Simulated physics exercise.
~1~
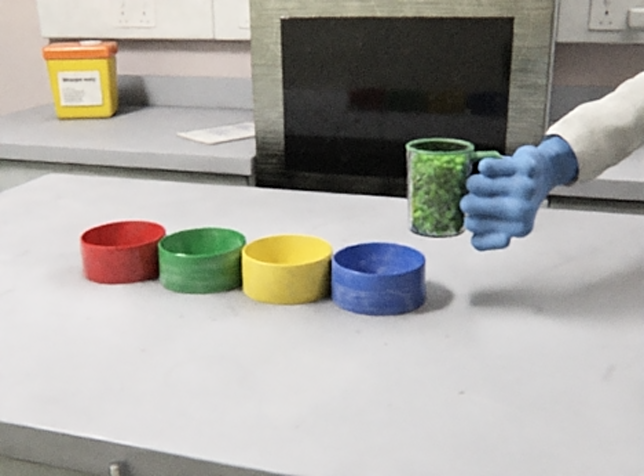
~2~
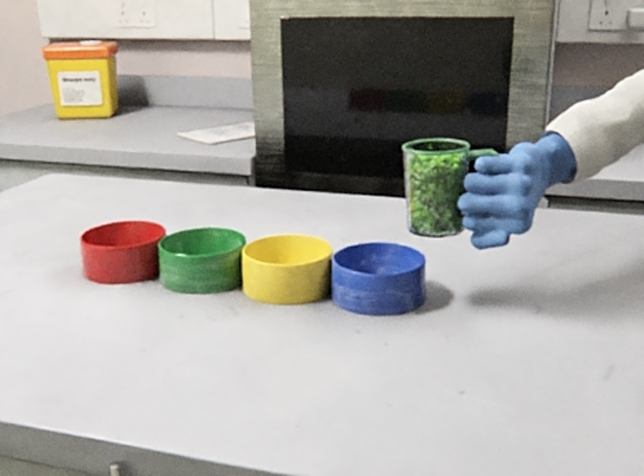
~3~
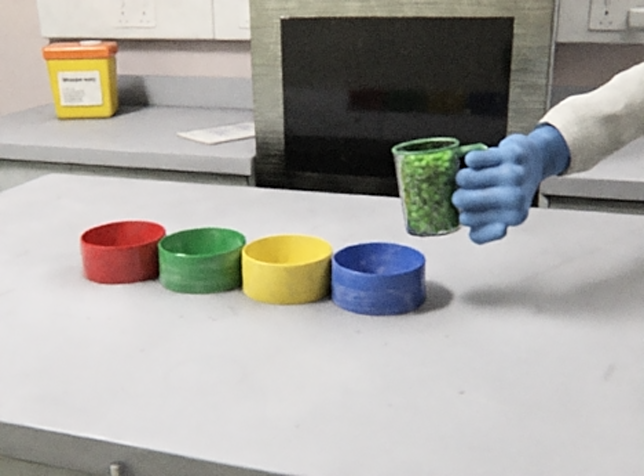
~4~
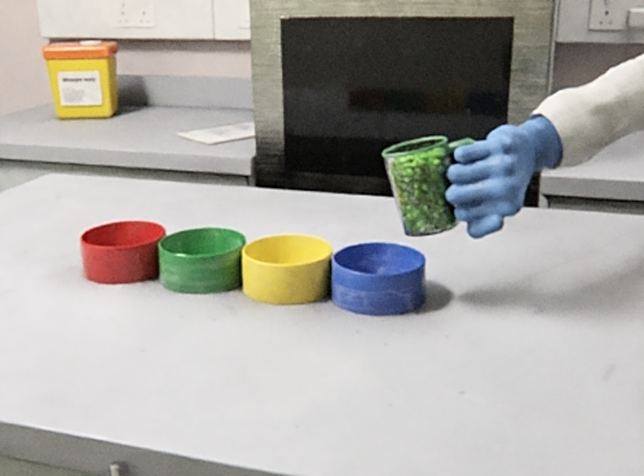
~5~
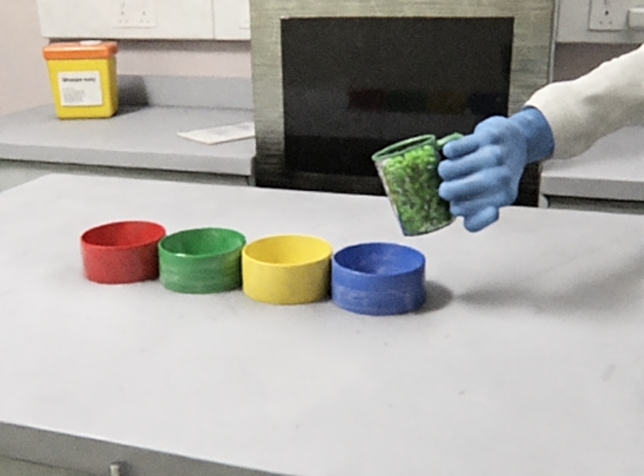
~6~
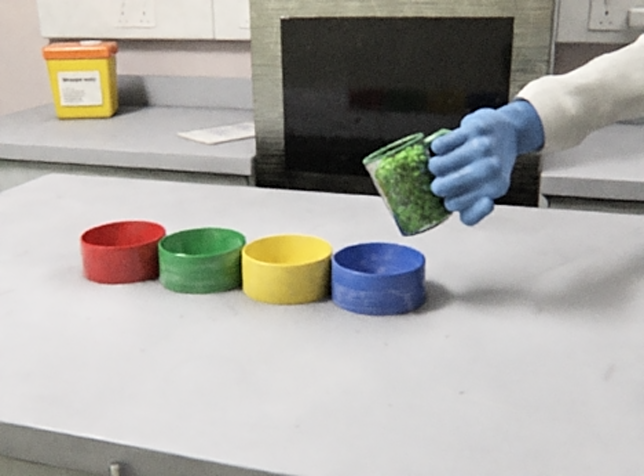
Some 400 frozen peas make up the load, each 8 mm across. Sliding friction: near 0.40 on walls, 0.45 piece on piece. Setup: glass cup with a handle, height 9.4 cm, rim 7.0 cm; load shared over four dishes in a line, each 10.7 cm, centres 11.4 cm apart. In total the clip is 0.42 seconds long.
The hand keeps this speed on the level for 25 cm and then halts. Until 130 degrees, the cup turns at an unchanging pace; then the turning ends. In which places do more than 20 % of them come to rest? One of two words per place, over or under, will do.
In the end red: It should not get past the one-in-five mark, blue: It should not get past the one-in-five mark, green: It should not get past the one-in-five mark, yellow: It should get past the one-in-five mark, counter: It should not get past the one-in-five mark.
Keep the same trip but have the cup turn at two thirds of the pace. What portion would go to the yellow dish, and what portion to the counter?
Shares - yellow: 10, counter: 0.
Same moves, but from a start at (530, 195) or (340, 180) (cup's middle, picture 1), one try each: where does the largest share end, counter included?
The biggest share lands on blue the first time and on green the second time.
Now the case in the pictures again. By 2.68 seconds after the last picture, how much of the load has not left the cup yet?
0 per cent.
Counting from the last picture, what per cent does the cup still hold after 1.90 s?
I reckon around 0 per cent.
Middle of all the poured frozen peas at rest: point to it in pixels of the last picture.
Look around (280, 268) in the last picture.
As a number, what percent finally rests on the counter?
Estimate: Close to 0 %.
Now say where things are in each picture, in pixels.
In the first frame, cup at (438, 188), tilt 0 degrees, lip at (408, 145), moved 0.0 cm; middle of the pieces at (441, 196); blue dish at (379, 258); yellow dish at (288, 249); green dish at (203, 241); red dish at (123, 234).
In the second frame, cup at (436, 188), tilt 2 degrees, lip at (404, 146), moved 0.3 cm; middle of the pieces at (439, 196).
In the third frame, cup at (430, 188), tilt 8 degrees, lip at (394, 149), moved 0.9 cm; middle of the pieces at (434, 195).
In the fourth frame, cup at (423, 187), tilt 14 degrees, lip at (384, 153), moved 1.7 cm; middle of the pieces at (428, 194).
In the fifth frame, cup at (417, 187), tilt 20 degrees, lip at (375, 156), moved 2.4 cm; middle of the pieces at (422, 194).
In the sixth frame, cup at (410, 187), tilt 26 degrees, lip at (366, 161), moved 3.2 cm; middle of the pieces at (416, 193); blue dish at (379, 258); yellow dish at (288, 249); green dish at (203, 241); red dish at (123, 234).
Then, 1.14 s after the last picture, tilt 108 degrees; cup holds 75 %, yellow 25 %.
Then, 1.90 s after the last picture, tilt 130 degrees; cup holds 0 %, yellow 95 %.
Then, 2.68 s after the last picture, tilt 130 degrees; cup holds 0 %, yellow 95 %.
In the end, red 0 %, blue 0 %, green 0 %, yellow 95 %, counter 0 %.
